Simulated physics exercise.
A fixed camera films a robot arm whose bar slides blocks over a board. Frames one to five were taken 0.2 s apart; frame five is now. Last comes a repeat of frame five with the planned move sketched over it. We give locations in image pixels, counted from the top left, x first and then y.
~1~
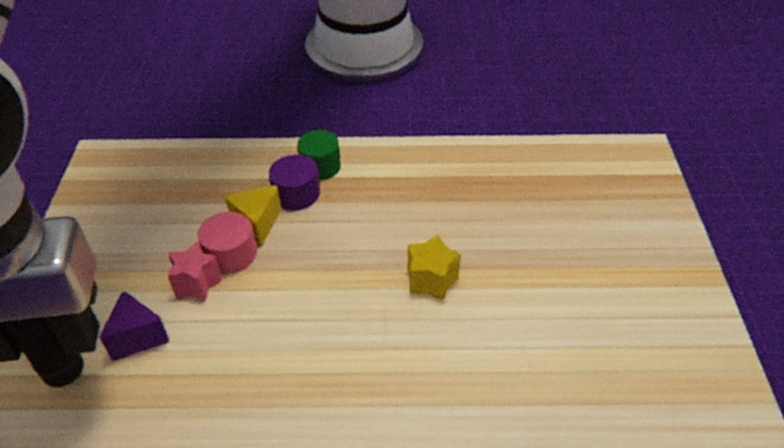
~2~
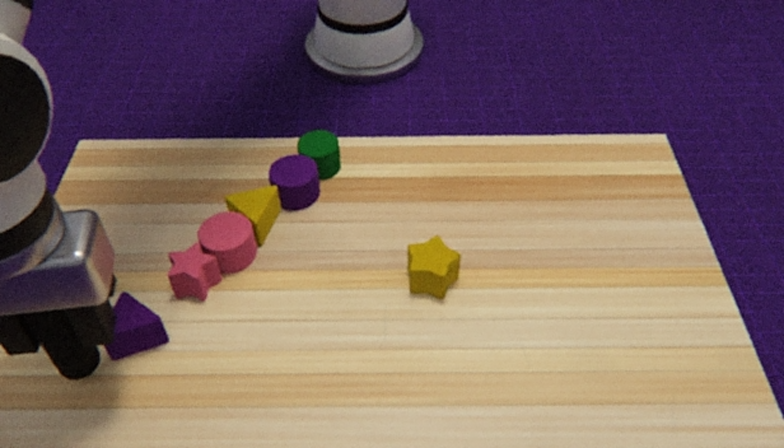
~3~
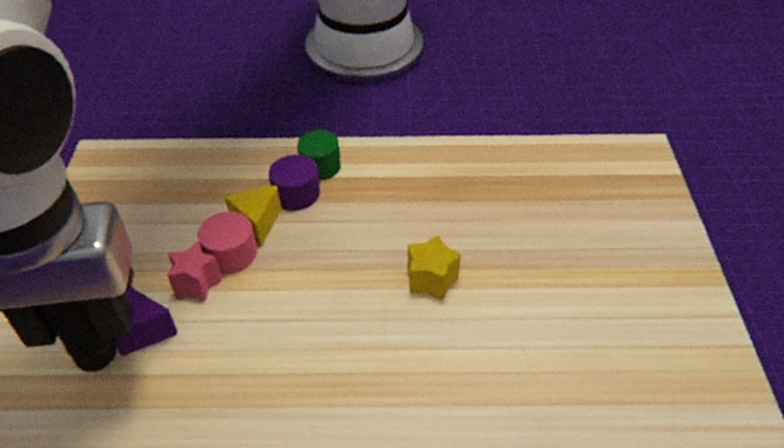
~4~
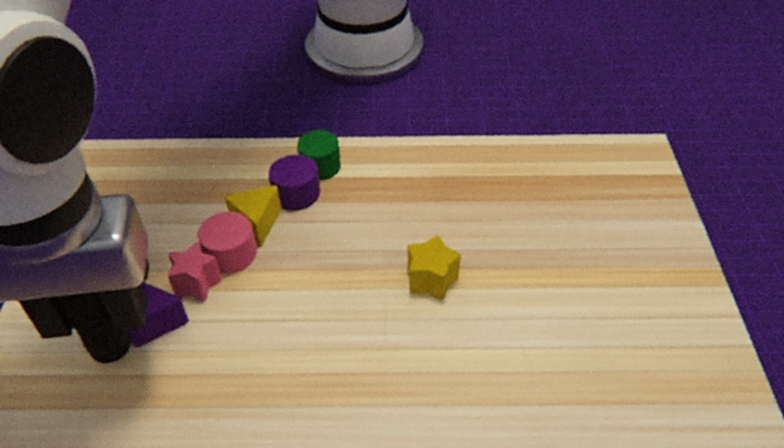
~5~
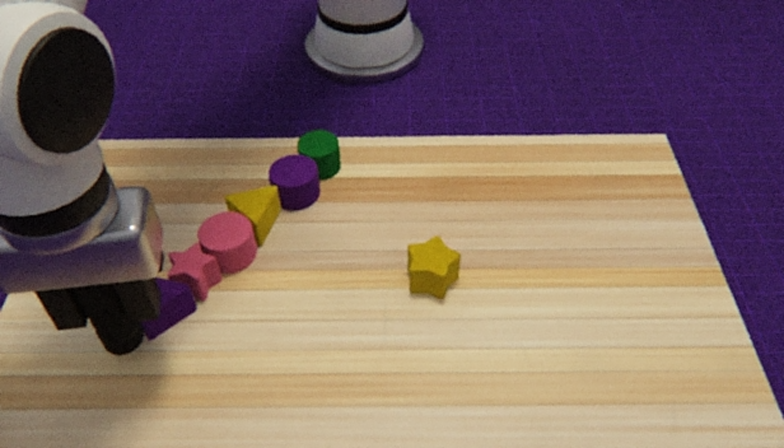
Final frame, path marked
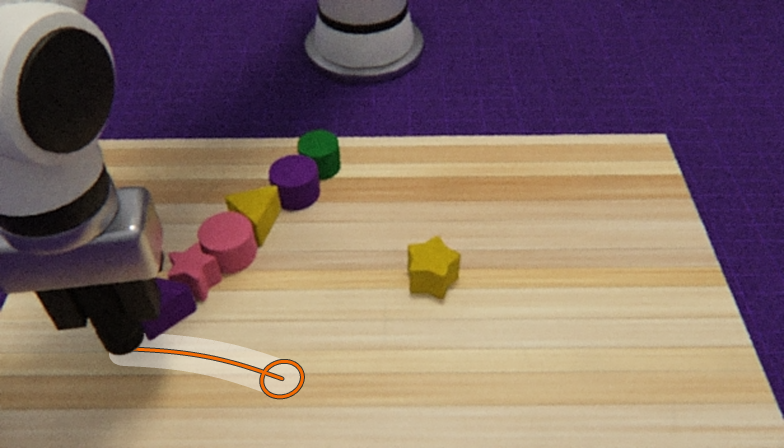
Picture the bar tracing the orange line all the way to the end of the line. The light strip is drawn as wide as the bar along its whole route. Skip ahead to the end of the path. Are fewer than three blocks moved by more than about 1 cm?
Going by the path, yes.
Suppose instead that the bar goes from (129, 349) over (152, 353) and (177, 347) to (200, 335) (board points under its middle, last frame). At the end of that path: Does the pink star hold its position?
No, I don't think so.
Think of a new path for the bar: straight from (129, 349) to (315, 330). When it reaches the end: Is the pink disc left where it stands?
My answer is no.
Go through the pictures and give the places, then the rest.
In the first frame, tip of the bar at (64, 371), middles of tops, purple triangle at (128, 315), pink star at (189, 261).
In the second frame, bar at (81, 364), nothing pushed.
In the third frame, bar at (96, 356), purple triangle at (136, 310).
In the fourth frame, bar at (111, 348), purple triangle partly hidden.
In the fifth frame, bar at (125, 340), purple triangle partly hidden, pink star at (189, 261).
The line goes from (129, 349) through (182, 353) and (233, 363) to (282, 379).
On the path given first. One third of the way, bar at (179, 344); purple triangle at (175, 295), turned 60° anticlockwise; pink star at (190, 257).
Two thirds of the way, bar at (230, 354); purple triangle at (176, 295), turned 60° anticlockwise; pink star at (190, 257).
At the end, bar at (280, 370); purple triangle at (176, 295), turned 60° anticlockwise; pink star at (190, 257).
